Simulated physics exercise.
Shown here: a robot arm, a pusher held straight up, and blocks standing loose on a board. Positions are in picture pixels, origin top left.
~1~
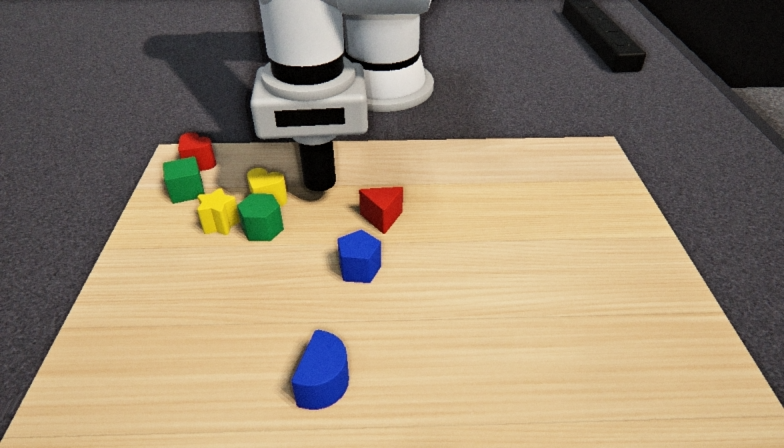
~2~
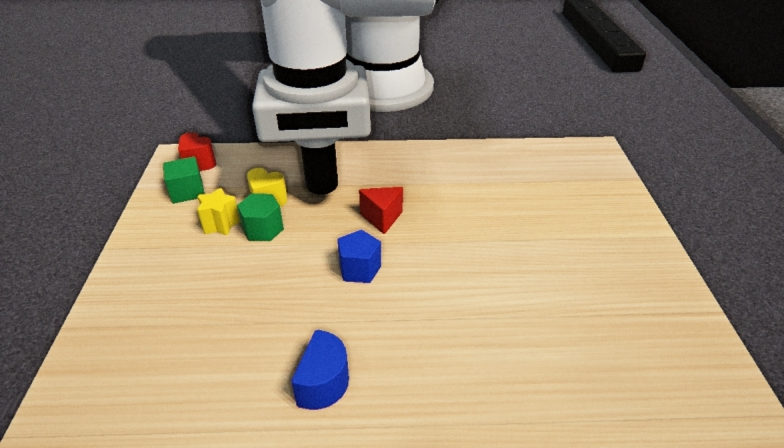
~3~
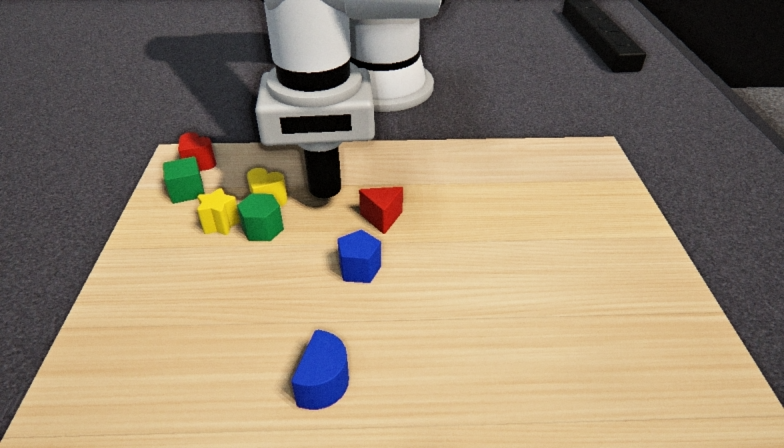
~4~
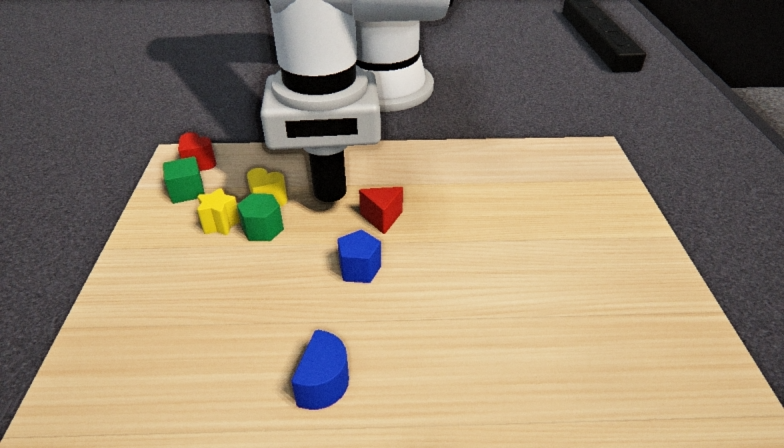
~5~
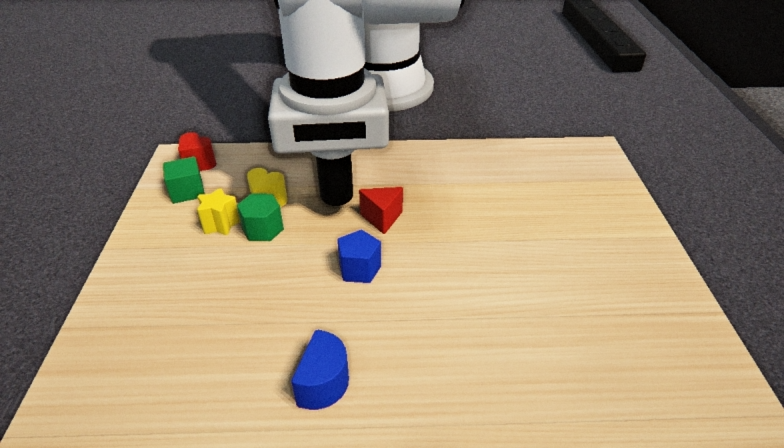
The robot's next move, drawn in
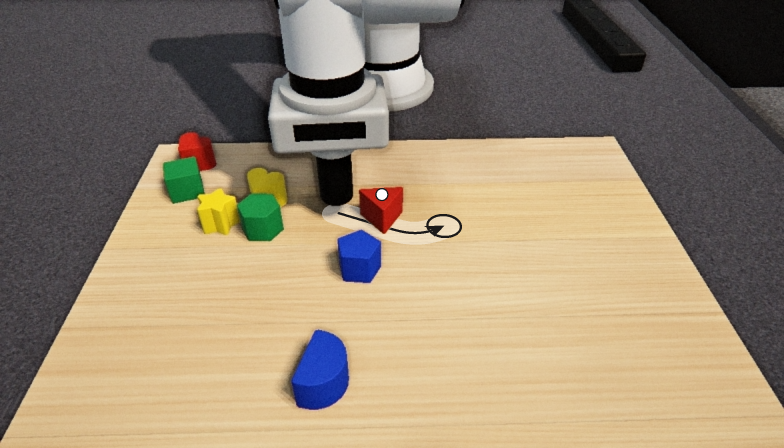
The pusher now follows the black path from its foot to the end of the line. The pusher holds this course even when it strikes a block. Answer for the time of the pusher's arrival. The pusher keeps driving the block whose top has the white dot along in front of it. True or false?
True
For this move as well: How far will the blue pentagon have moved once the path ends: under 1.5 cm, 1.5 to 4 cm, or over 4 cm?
Travels under 1.5 cm.
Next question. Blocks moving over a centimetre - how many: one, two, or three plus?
Of all the blocks, just one travels more than a centimetre.
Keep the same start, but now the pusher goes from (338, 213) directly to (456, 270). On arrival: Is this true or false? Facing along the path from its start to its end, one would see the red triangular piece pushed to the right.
Verdict: False.
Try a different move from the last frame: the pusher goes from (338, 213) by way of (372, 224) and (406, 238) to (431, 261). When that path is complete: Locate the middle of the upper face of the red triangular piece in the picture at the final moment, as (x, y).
By then it is at (424, 197).
The line goes from (338, 213) via (372, 223) and (408, 233), ending at (444, 226); the dot is on the red triangular piece.
On the path given first. One third of the way, pusher at (373, 207); red triangular piece at (403, 195), turned 25° clockwise.
Two thirds of the way, pusher at (410, 217); red triangular piece at (438, 198).
At the end, pusher at (445, 210); blue pentagon unmoved; red triangular piece at (472, 192).
